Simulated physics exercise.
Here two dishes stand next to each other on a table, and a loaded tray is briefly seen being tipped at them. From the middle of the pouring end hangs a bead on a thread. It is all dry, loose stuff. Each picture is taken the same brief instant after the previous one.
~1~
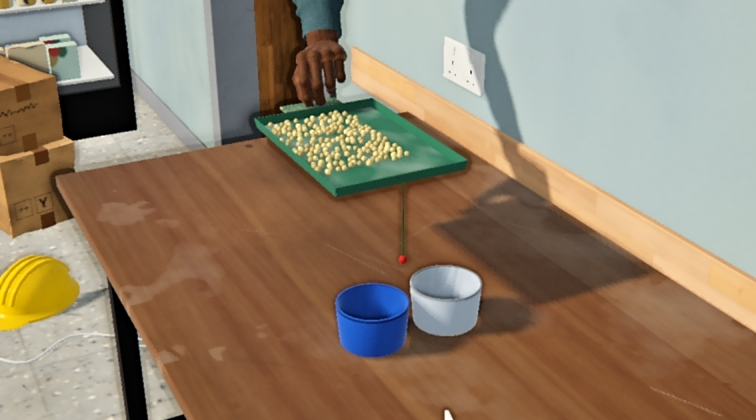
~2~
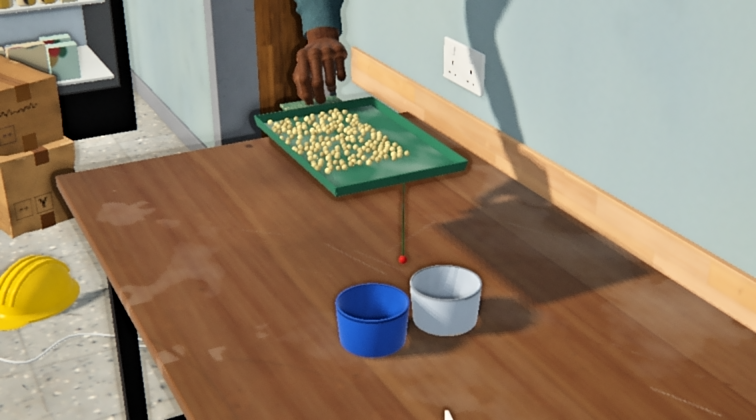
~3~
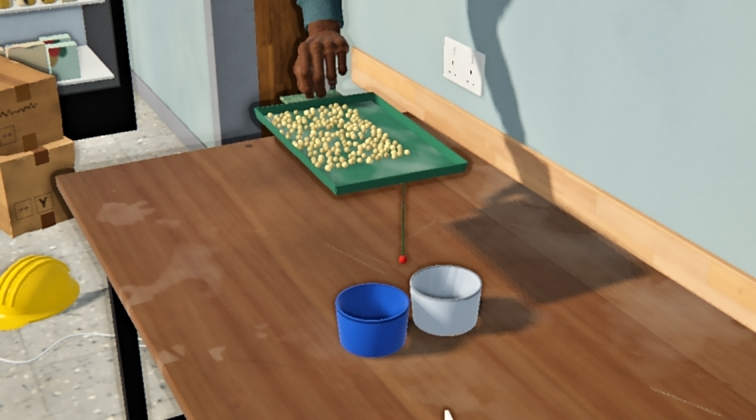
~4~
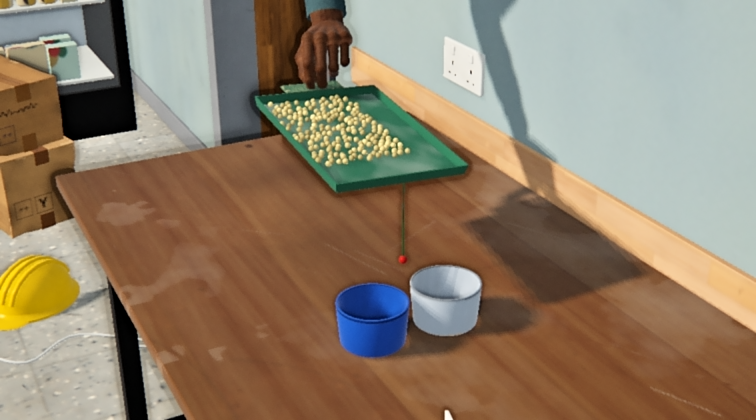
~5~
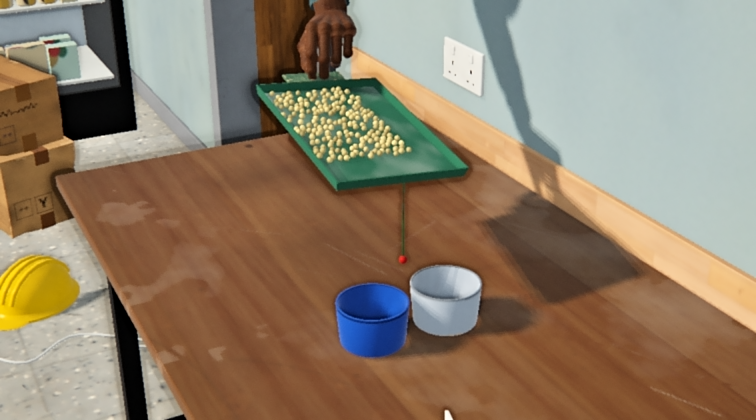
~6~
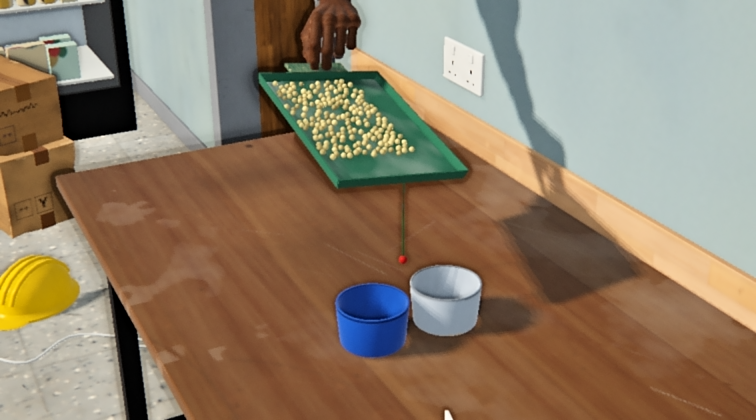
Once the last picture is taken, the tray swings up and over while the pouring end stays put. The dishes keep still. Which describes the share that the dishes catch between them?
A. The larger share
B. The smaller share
B.
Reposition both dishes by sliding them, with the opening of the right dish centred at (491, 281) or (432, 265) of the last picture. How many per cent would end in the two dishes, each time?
Trial 1 about 10 %, trial 2 about 40 %.
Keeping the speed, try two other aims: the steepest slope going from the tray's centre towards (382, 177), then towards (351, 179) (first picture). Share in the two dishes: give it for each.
First case around 80 per cent, second case 30 per cent.
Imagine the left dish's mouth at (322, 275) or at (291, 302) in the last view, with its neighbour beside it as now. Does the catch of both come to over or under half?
At place one not up to half; at place two not up to half.
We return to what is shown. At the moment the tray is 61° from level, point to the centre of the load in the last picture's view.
In the last view, the load is centred near (445, 177).
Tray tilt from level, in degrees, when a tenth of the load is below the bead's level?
Angle: Approx. 55 degrees.
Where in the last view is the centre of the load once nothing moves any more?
Last view, centre at rest - approx. (497, 294).
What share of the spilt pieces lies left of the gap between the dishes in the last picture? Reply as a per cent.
Estimate: About 20 percent.
Soon after the last picture, tray tipped steeply; about two thirds on the tray; a small part in the right dish; about a quarter outside both; a stray few in the air.
A little later, tray tipped past a quarter turn; a small part on the tray; a small part in the right dish; about two thirds outside both; a small part in the air.
Later still, tray tipped past a quarter turn; a small part in the right dish; nearly all outside both.
At rest, tray tipped past a quarter turn; none in the left dish; a small part in the right dish; nearly all outside both.
